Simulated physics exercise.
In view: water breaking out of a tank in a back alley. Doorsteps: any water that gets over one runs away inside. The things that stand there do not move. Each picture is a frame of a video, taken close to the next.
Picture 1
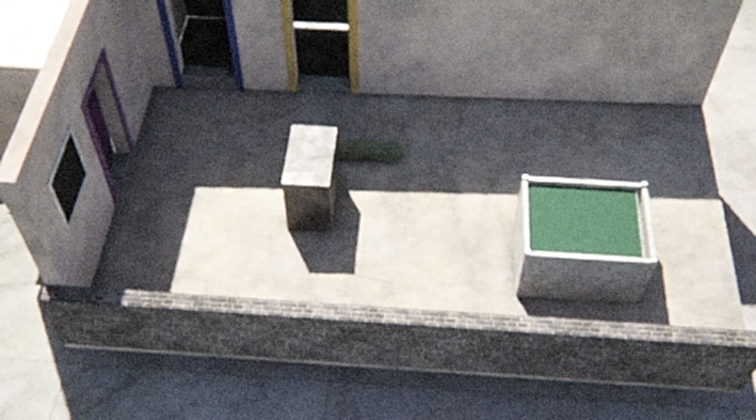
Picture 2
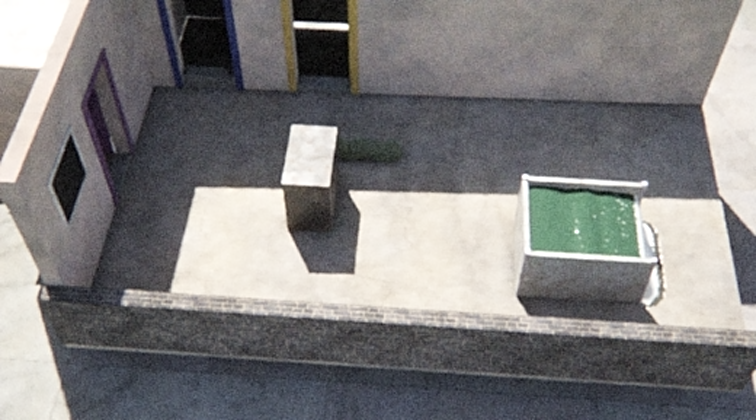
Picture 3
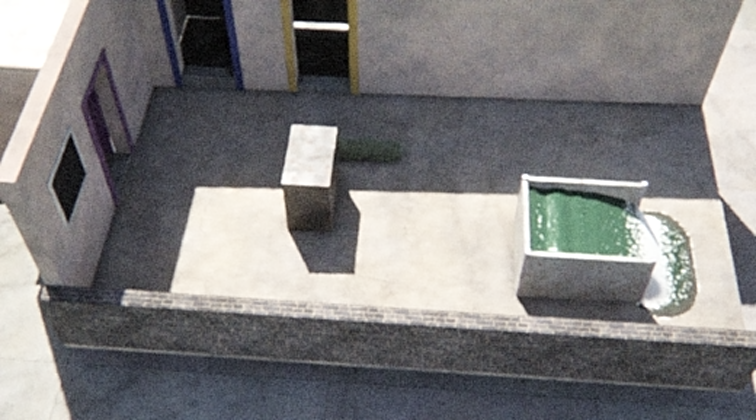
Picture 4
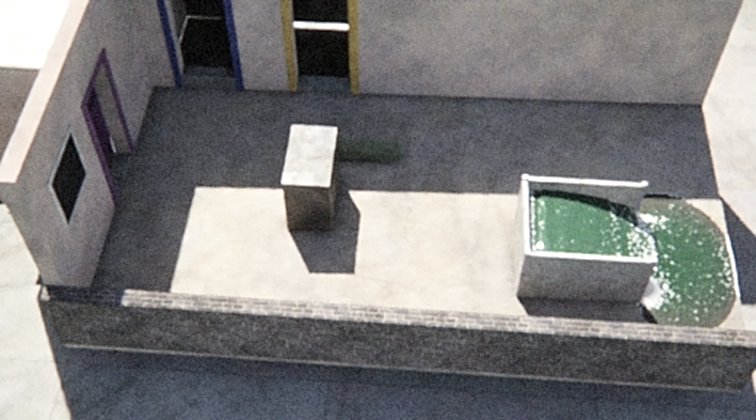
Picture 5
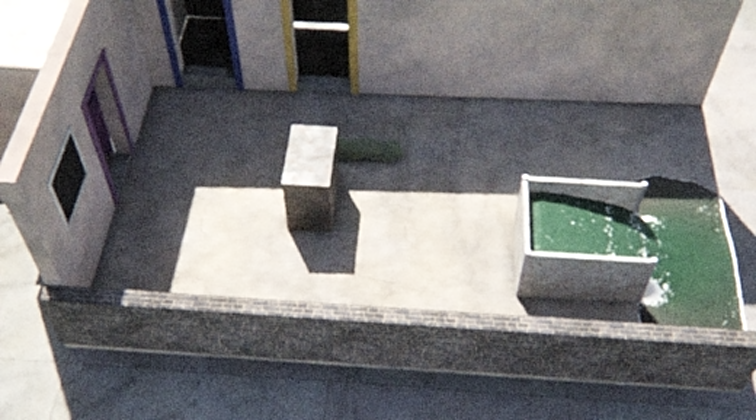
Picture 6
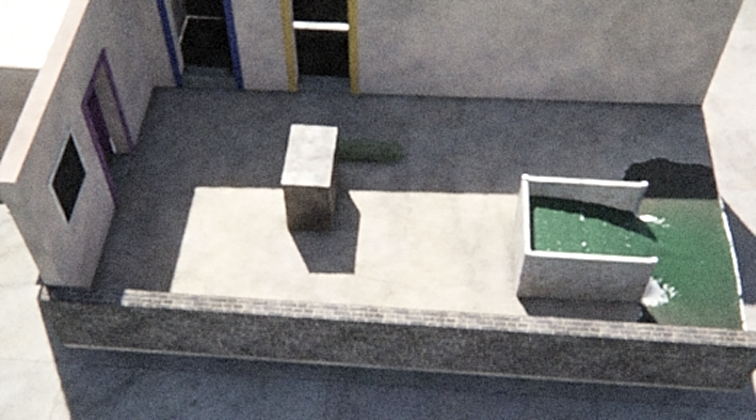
In a walled back alley seen from above, green water in an open tank breaks out through its right side, spreading across the pale ground toward the right and then up into the shaded area behind, while a nearby block stays still.
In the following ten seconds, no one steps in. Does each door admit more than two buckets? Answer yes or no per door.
Answers: The blue door: No; the yellow door: No; the purple door: No.
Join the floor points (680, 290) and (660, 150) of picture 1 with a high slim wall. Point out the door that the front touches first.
It's the door marked yellow.
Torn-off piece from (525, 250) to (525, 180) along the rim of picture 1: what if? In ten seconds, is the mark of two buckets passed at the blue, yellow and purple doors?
Blue stays within it, yellow stays within it, purple exceeds the limit.
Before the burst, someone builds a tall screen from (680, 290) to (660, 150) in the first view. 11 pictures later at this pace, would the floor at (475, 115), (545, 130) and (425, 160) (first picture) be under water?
Taking them in order, I'd say soaked, soaked and parched.
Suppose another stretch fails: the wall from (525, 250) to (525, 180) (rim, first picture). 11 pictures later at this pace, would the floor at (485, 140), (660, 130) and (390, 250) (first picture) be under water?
Taken one by one: Unaffected, then unaffected, then sodden.
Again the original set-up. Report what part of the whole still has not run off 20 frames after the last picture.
About 26 per cent.
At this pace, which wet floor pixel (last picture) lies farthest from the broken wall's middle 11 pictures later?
Around (685, 106).
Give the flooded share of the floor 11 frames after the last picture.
That comes to about 10 per cent.
A moment on, water covers 10 % of the floor; the blue door not reached, the yellow door not reached, the purple door not reached.
Next, water covers 10 % of the floor; the blue door not reached, the yellow door not reached, the purple door not reached.
Then, water covers 10 % of the floor; the blue door not reached, the yellow door not reached, the purple door not reached.
Later, water covers 10 % of the floor; the blue door not reached, the yellow door not reached, the purple door not reached.
In the end, water covers 5 % of the floor; the blue door not reached, the yellow door not reached, the purple door not reached.
